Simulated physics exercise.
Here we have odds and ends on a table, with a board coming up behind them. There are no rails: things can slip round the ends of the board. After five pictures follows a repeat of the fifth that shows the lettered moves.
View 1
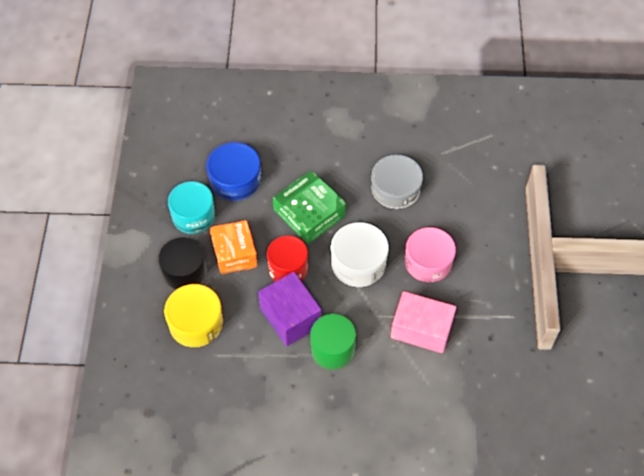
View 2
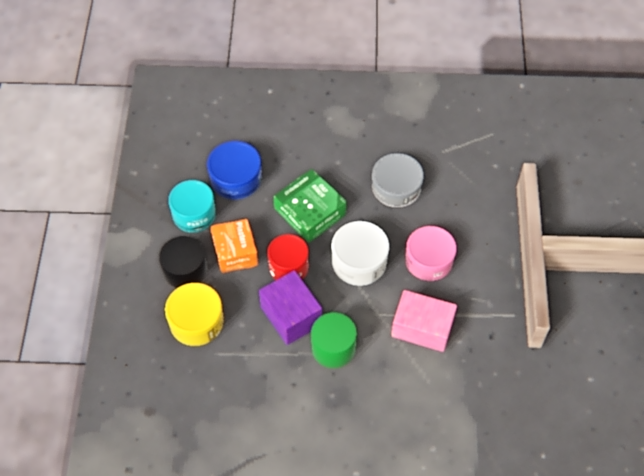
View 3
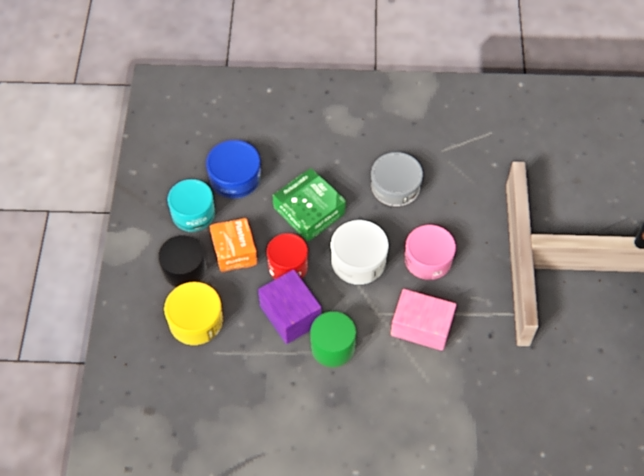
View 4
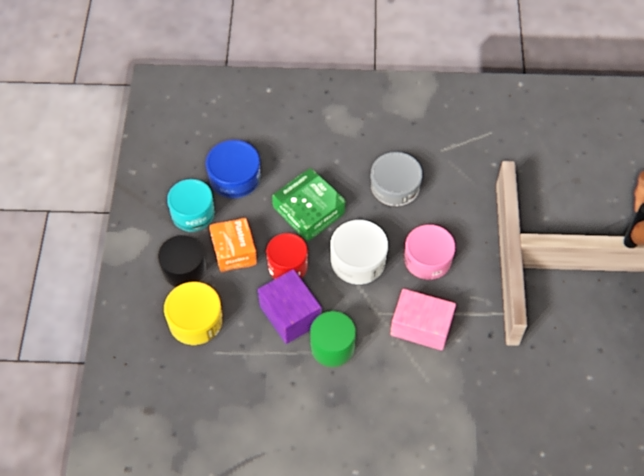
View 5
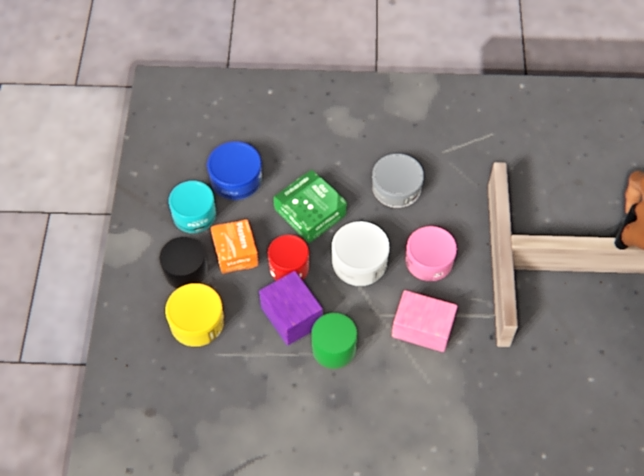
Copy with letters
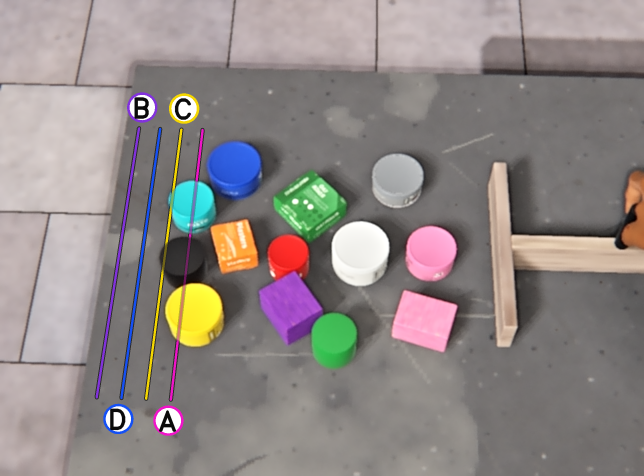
The clip opens on colourful round tubs and small blocks scattered across a grey table, with a T-shaped wooden board to their right. The board slides slowly left by a small amount, and an orange-brown and black shape enters at the right edge along its handle, while the items stay still.
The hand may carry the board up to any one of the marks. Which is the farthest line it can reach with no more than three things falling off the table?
The farthest such stop is A.
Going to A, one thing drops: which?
It is the yellow tub.
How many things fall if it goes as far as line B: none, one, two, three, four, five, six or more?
In all, six or more.
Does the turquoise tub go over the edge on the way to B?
Yes.
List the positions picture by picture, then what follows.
The first picture shows yellow tub (195, 316); white tub (360, 255); purple block (291, 309).
The second picture shows board (537, 241); blue jar (235, 171).
The third picture shows board (526, 240); red jar (288, 259).
The fourth picture shows board (514, 239); green pot (333, 339).
The fifth picture shows board (505, 241); grey tin (398, 181); black pot (184, 263); green packet (310, 207).
On the marked copy, A at (188, 254); B at (119, 252); C at (165, 254); D at (142, 253).
Following A. Soon after the start, board (391, 237); orange box (228, 247); green pot (305, 343).
Later, board (278, 234); yellow tub (138, 336); black pot (156, 258).
In the end, board (189, 231); yellow tub over the edge; black pot (105, 269); one fallen.
As for the rest, B drops ten; C drops six; D drops six.
